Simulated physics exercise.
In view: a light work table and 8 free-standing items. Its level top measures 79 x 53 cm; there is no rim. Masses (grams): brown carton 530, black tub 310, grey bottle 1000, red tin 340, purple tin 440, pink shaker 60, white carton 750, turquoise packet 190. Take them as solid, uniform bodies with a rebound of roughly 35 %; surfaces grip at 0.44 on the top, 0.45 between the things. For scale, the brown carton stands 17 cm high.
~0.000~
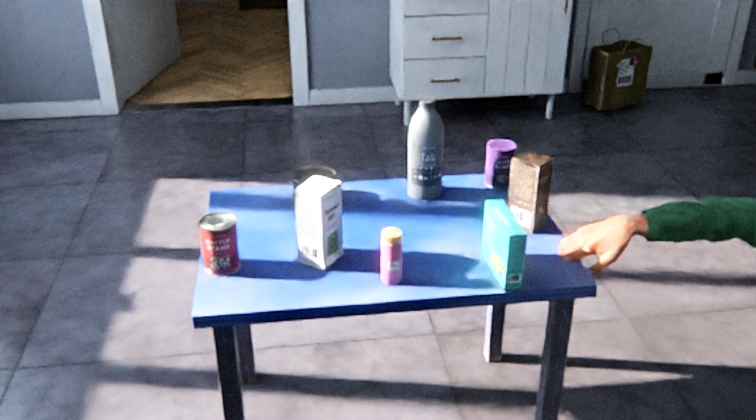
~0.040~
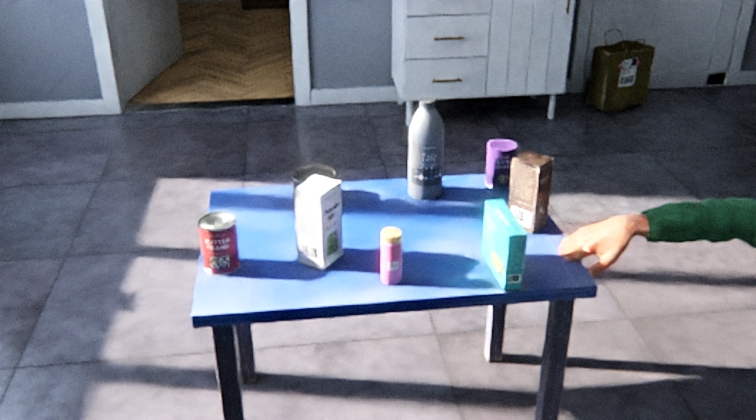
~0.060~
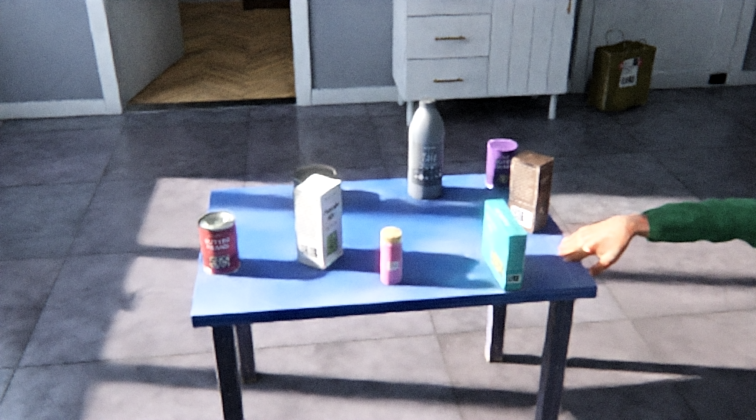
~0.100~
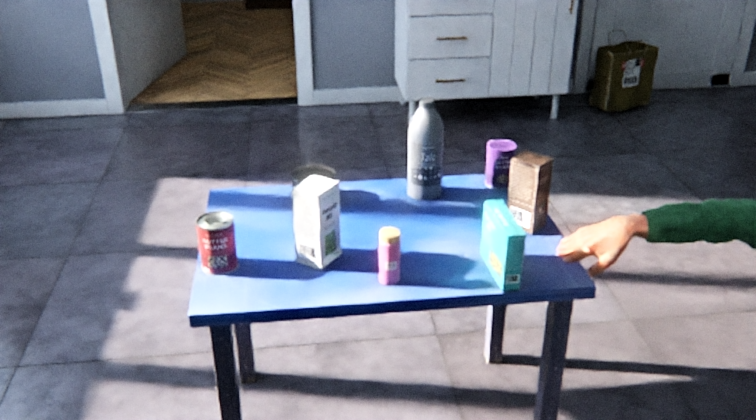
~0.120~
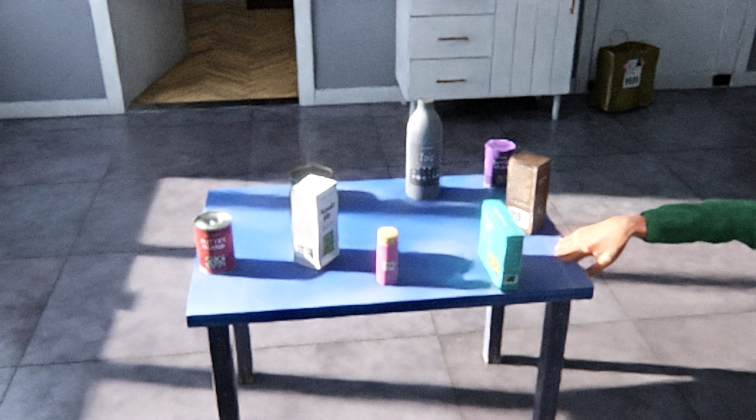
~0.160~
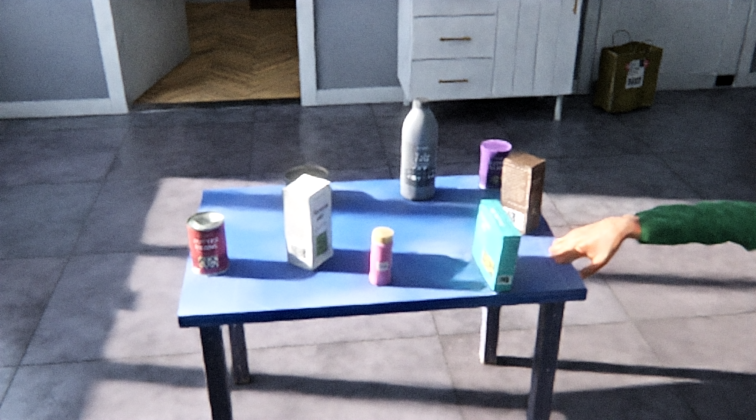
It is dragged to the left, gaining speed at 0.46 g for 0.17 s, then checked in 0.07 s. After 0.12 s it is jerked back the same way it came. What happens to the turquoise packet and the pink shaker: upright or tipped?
The turquoise packet tips over and the pink shaker tips over.
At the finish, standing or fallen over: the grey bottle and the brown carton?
The grey bottle tips over; the brown carton stays upright.
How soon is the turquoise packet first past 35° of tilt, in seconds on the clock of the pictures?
Near 0.5 s.
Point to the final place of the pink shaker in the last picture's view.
Around (338, 274).
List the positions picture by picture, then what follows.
In the first picture, turquoise packet (503, 244); pink shaker (392, 256).
In the second picture, grey bottle (426, 148); red tin (220, 244).
In the third picture, purple tin (501, 164); white carton (319, 222).
In the fourth picture, brown carton (529, 192).
In the fifth picture, table shifted 1 cm; grey bottle (424, 148); red tin (215, 243).
In the sixth picture, table shifted 2 cm; turquoise packet (495, 245) at 5° to upright; pink shaker (382, 257) at 4° to upright.
Around 0.46 s, table shifted 9 cm; pink shaker at 54° to upright near (319, 264); turquoise packet at 10° to upright near (455, 247); grey bottle at 33° to upright.
Around 0.66 s, pink shaker on its side near (334, 275); turquoise packet on its side near (458, 265); grey bottle at 71° to upright.
Finally (3.5 s), on their side or leaning hard on the table, grey bottle, pink shaker and turquoise packet; the other 5 still in place (within 5 cm). Final places as that camera would see them, turquoise packet near (470, 268), pink shaker near (338, 274).
